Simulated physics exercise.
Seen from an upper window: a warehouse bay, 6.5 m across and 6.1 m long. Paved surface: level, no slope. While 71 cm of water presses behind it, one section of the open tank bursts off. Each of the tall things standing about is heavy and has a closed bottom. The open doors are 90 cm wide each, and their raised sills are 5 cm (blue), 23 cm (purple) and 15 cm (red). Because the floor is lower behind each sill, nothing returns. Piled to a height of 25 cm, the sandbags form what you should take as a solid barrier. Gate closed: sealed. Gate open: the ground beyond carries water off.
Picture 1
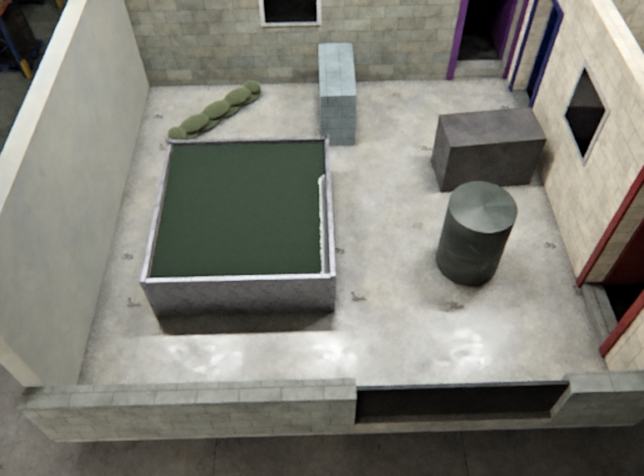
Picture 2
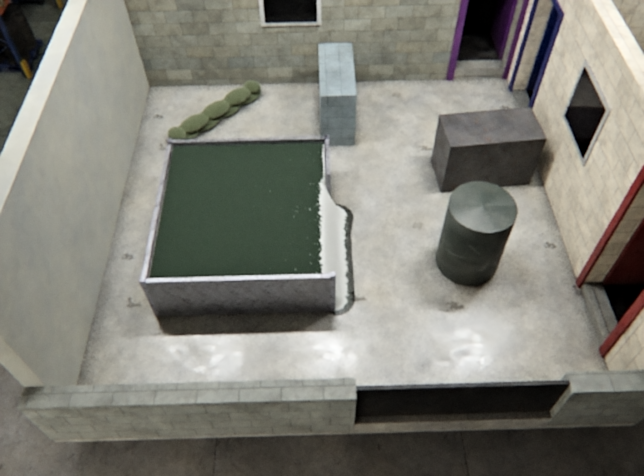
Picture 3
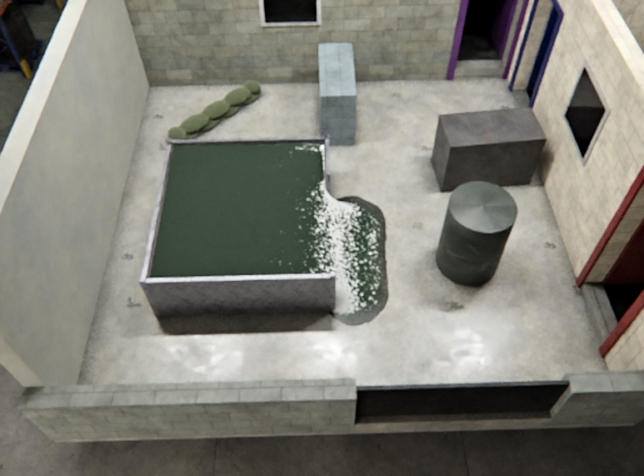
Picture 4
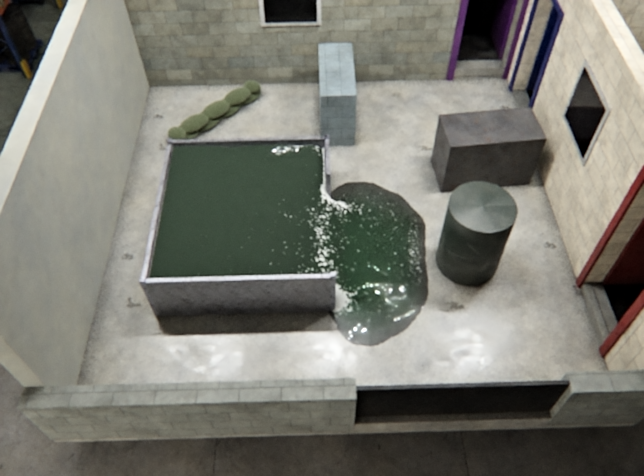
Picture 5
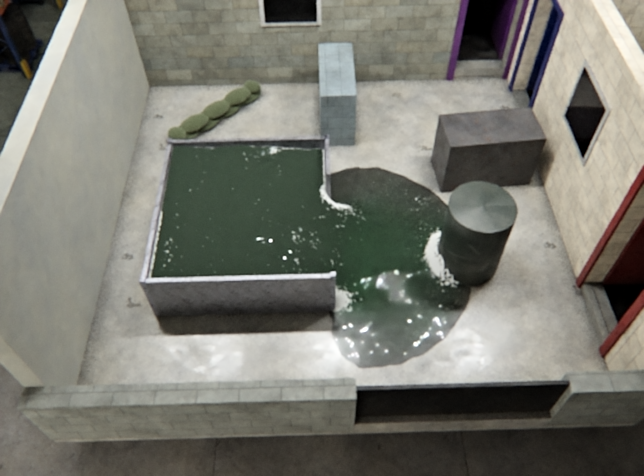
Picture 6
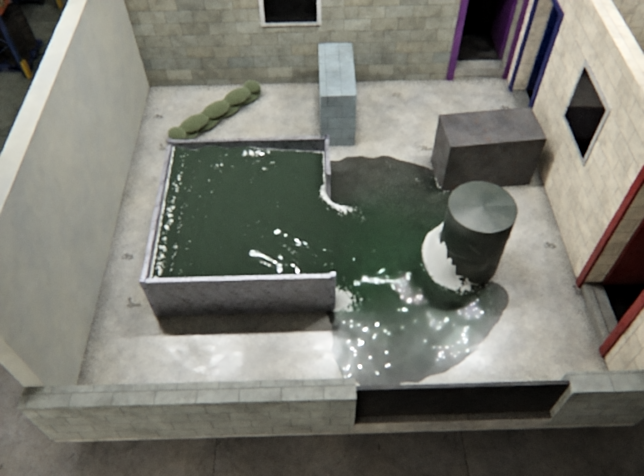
The clip opens on a walled, paved bay where an open tank of dark green water sits still. Water bursts through the tank's right side in white froth and spreads across the floor in a widening pool, then strikes and wraps around a grey cylinder as foam ripples back across the tank.
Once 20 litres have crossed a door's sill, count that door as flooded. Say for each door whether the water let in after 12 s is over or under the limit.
Water let in: Blue door over; purple door under; red door over.
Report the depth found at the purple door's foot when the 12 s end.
About 9.0 cm.
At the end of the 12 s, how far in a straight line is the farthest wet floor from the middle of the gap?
I'd say around 5.0 m from the gap.
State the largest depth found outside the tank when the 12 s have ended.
About 16 cm at most.
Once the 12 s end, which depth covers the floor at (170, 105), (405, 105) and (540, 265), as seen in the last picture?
Roughly 11, 11 and 8 cm, in turn.
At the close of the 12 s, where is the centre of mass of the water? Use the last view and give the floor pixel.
Balance point at about (324, 216).
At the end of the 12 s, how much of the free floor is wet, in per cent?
About 95 per cent.
A moment later water covers 35 % of the floor and is deepest (50 cm) near (429, 265); blue door not reached, purple door not reached, red door 7 cm at the sill, 0 L in.
Soon after water covers 45 % of the floor and is deepest (51 cm) near (602, 397); blue door 5 cm at the sill, 0 L in, purple door not reached, red door 26 cm at the sill, 7 L in.
Next water covers 60 % of the floor and is deepest (39 cm) near (496, 274); blue door 5 cm at the sill, 1 L in, purple door 17 cm at the sill, 0 L in, red door 26 cm at the sill, 98 L in.
Later on water covers 90 % of the floor and is deepest (25 cm) near (618, 396); blue door 11 cm at the sill, 13 L in, purple door 11 cm at the sill, 0 L in, red door 16 cm at the sill, 152 L in.
At the end water covers 95 % of the floor and is deepest (16 cm) near (143, 118); blue door 9 cm at the sill, 89 L in, purple door 9 cm at the sill, 0 L in, red door 9 cm at the sill, 153 L in.
